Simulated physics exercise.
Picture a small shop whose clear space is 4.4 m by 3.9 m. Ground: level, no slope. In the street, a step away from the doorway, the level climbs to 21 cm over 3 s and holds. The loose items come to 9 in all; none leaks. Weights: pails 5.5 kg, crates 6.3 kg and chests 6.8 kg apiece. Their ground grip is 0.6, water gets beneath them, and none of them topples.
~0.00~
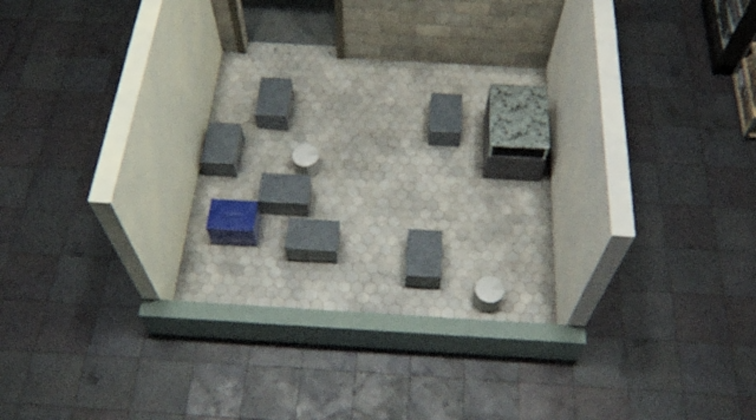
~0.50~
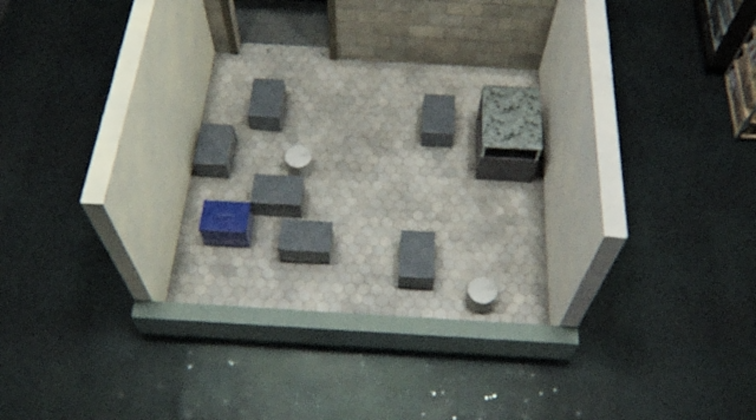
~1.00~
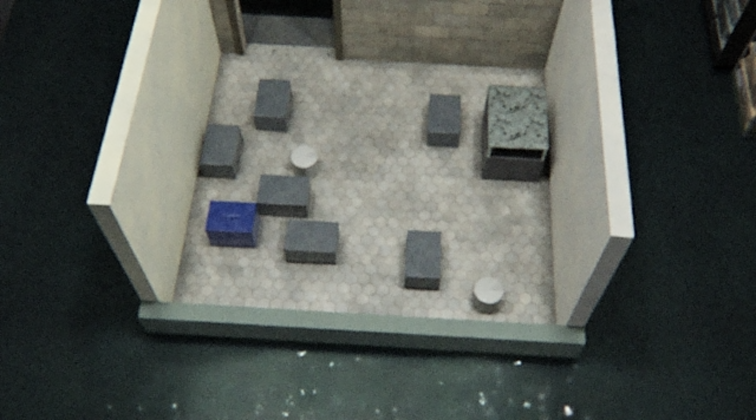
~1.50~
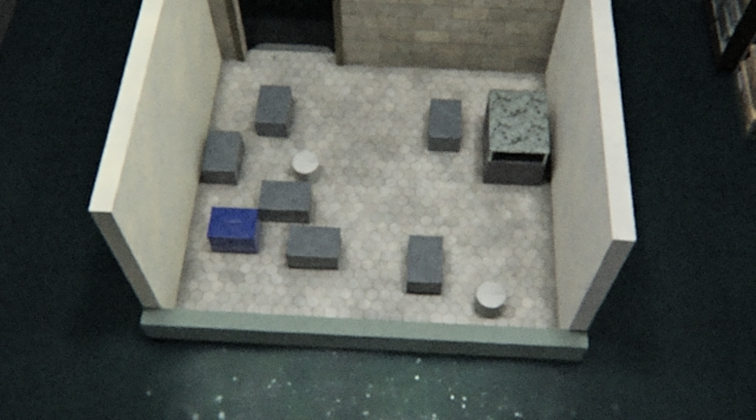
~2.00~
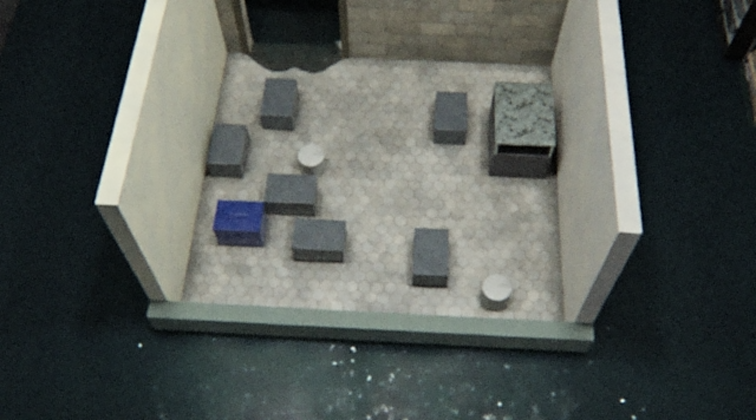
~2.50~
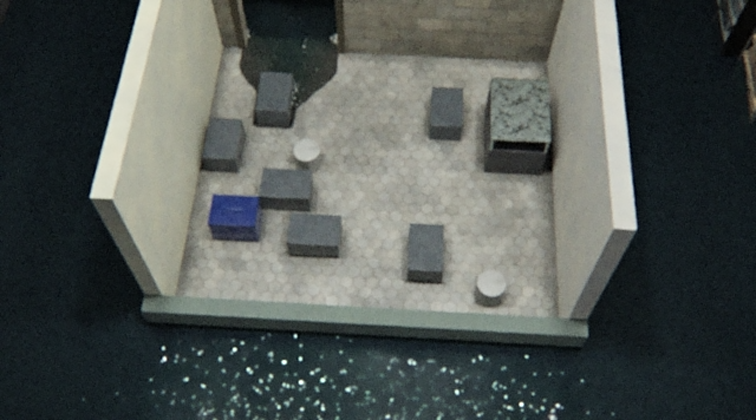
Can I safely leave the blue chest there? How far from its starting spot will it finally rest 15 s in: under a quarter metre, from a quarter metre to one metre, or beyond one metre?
It ends up beyond one metre away.
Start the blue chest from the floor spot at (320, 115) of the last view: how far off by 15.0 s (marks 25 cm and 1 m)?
Answer: It inches along.
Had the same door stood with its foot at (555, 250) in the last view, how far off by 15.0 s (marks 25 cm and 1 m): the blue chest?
Then the blue chest would have gone a long way.
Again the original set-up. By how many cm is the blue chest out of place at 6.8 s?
100 cm or so by then.
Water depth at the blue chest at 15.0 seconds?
Depth approx. 14 cm.
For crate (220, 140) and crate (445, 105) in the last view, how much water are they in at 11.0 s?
Close to 11 and 4 centimetres.
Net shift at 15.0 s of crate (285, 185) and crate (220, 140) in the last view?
One is off by 140 cm, the other by 140 cm, in the order asked.
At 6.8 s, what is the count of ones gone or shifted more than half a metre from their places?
At that time I count 7.
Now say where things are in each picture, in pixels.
The blue chest at (232, 215), on the bottom; water covers 0.0 m2; 0 of 9 have shifted, in the first picture.
The blue chest at (225, 216) rests on the ground; 0.0 m2 under water; 0 of 9 have shifted, in the second picture.
The blue chest at (231, 216) rests on the ground; water covers 0.0 m2; 0 of 9 have shifted, in the third picture.
The blue chest at (233, 223), on the bottom; water covers 0.0 m2; 0 of 9 have shifted, in the fourth picture.
The blue chest at (238, 216), on the bottom; 0.2 m2 under water; 0 of 9 have shifted, in the fifth picture.
The blue chest at (234, 210) rests on the ground; water covers 0.9 m2; 0 of 9 have shifted, in the sixth picture.
After 3.5 s the blue chest is near (234, 210), 0.0 m from its start, aground; 0 afloat.
After 6.8 s the blue chest is near (263, 283), 1.1 m from its start, afloat; 6 afloat.
After 11.0 s the blue chest is near (487, 280), 3.0 m from its start, afloat; 9 afloat.
After 15.0 s the blue chest is near (457, 206), 2.6 m from its start, afloat; 9 afloat.
